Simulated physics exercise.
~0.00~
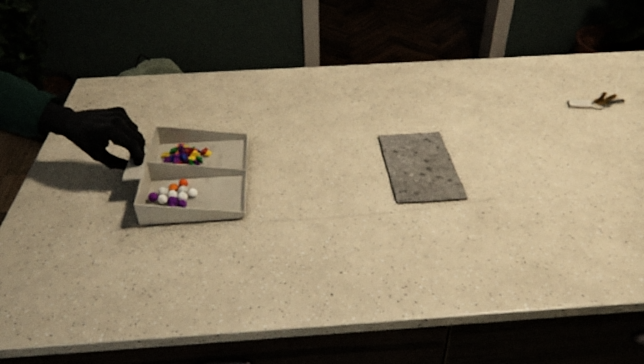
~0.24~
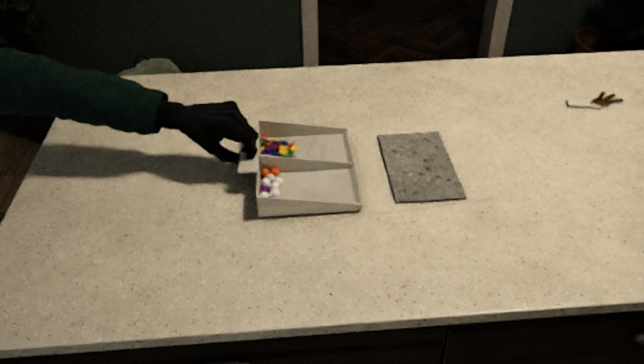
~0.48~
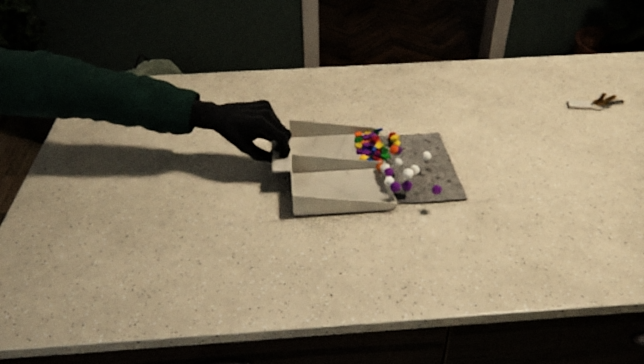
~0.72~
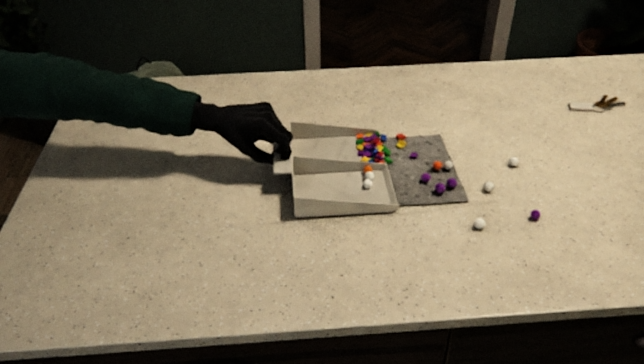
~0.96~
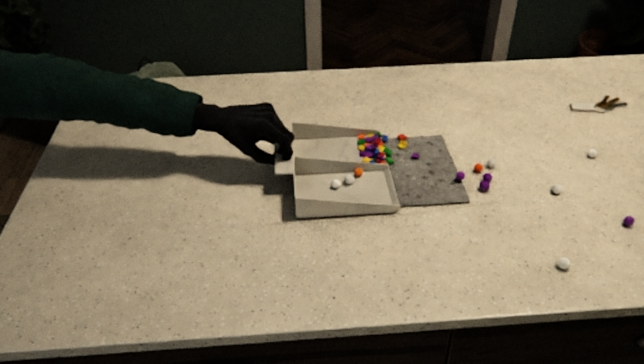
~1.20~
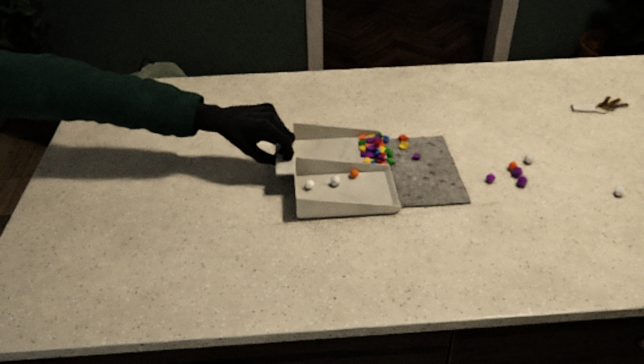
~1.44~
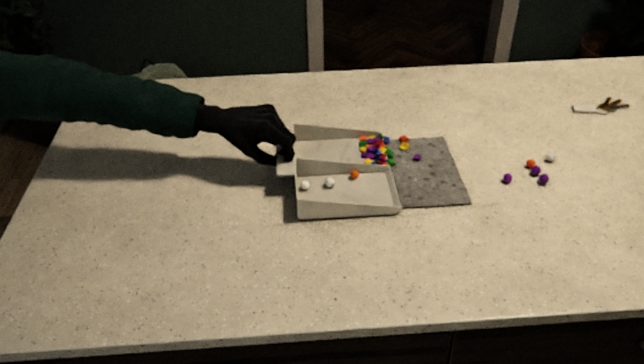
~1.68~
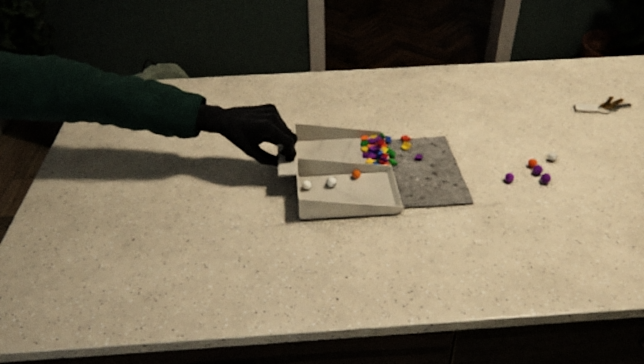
A pale speckled countertop in a dim room is seen from above at an angle, with a small twig-like object at the far right. A black-gloved hand in a dark green sleeve holds a light grey divided tray at the left, multicoloured beads in its far section and white, purple and orange ones in the near. The hand pushes the tray right until it stops at a flat grey slab. The beads surge forward, and several roll across the slab and counter. Finally, a small cluster rests beyond the slab, three beads remain in the near section, and most far ones bunch at the front rim, a few spilled.
